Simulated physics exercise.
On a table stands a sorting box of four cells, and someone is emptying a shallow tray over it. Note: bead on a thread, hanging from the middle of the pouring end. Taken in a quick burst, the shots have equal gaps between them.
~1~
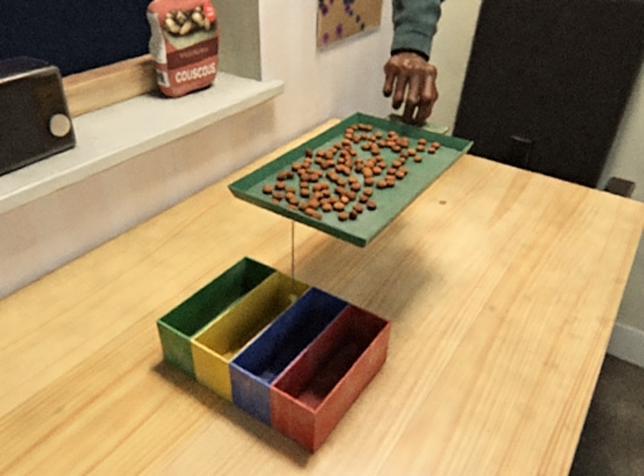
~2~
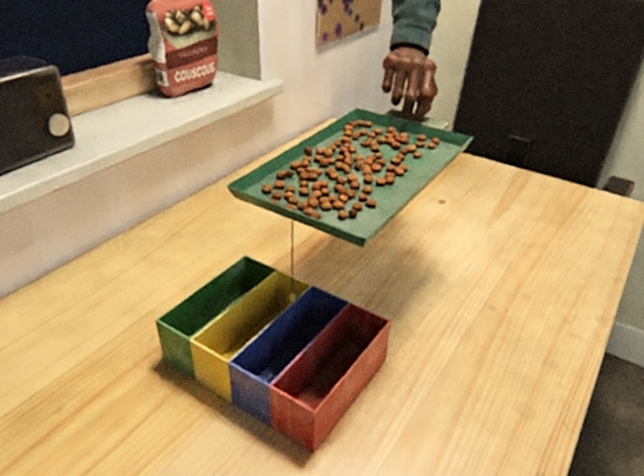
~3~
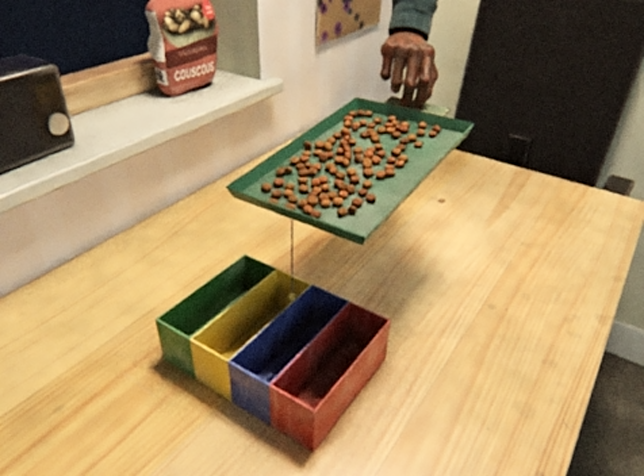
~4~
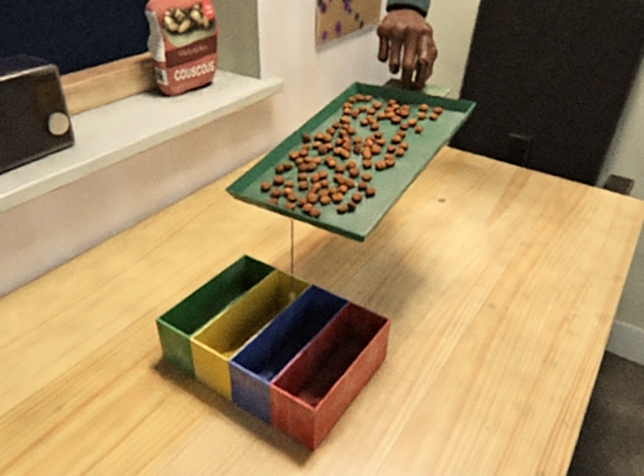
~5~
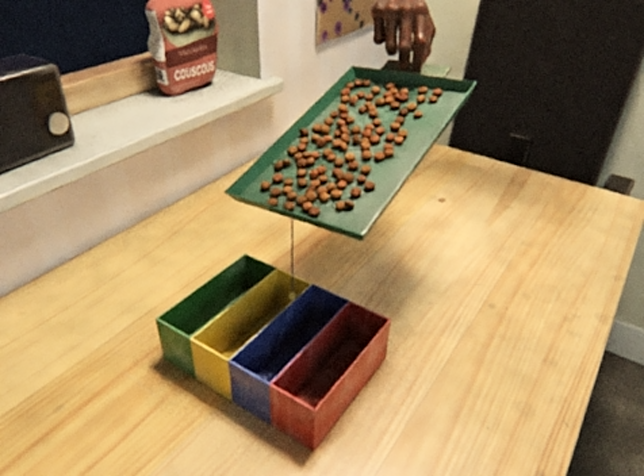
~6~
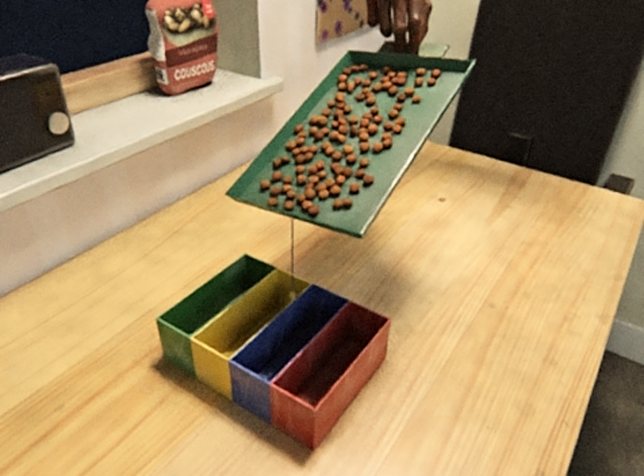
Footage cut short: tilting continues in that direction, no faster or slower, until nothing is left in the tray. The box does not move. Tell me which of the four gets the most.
The green cell gets the most.
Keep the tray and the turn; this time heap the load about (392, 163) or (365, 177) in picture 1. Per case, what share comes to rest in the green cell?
It's 50 percent the first time and 40 percent the second.
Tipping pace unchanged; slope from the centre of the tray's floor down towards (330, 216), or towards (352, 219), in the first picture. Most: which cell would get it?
Try 1 - the red cell; try 2 - that red cell.
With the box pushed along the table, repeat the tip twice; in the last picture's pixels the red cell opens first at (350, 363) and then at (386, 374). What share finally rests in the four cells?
Estimates in order: 70 percent, 30 percent.
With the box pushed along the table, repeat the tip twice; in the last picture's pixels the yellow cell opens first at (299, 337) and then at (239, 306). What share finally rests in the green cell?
It comes to near 30 per cent the first time and near 40 per cent the second time.
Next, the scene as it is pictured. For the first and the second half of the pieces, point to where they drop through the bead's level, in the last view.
Around (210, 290) first; around (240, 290) second.
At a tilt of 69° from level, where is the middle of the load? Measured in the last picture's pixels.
(249, 202).
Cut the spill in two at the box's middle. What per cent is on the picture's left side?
It amounts to some 100 percent.
Just after the last frame, tray tipped steeply; the larger part on the tray; just a few in the green cell; roughly a quarter falling or outside the box.
A moment on, tray tipped past a quarter turn; roughly half in the green cell; roughly a quarter in the yellow cell; about a tenth in the blue cell; about a tenth falling or outside the box.
Further on, tray tipped past a quarter turn; roughly half in the green cell; roughly a third in the yellow cell; about a tenth in the blue cell; about a tenth falling or outside the box.
When it is over, tray tipped past a quarter turn; roughly half in the green cell; roughly a third in the yellow cell; about a tenth in the blue cell; not one in the red cell; about a tenth outside the box.
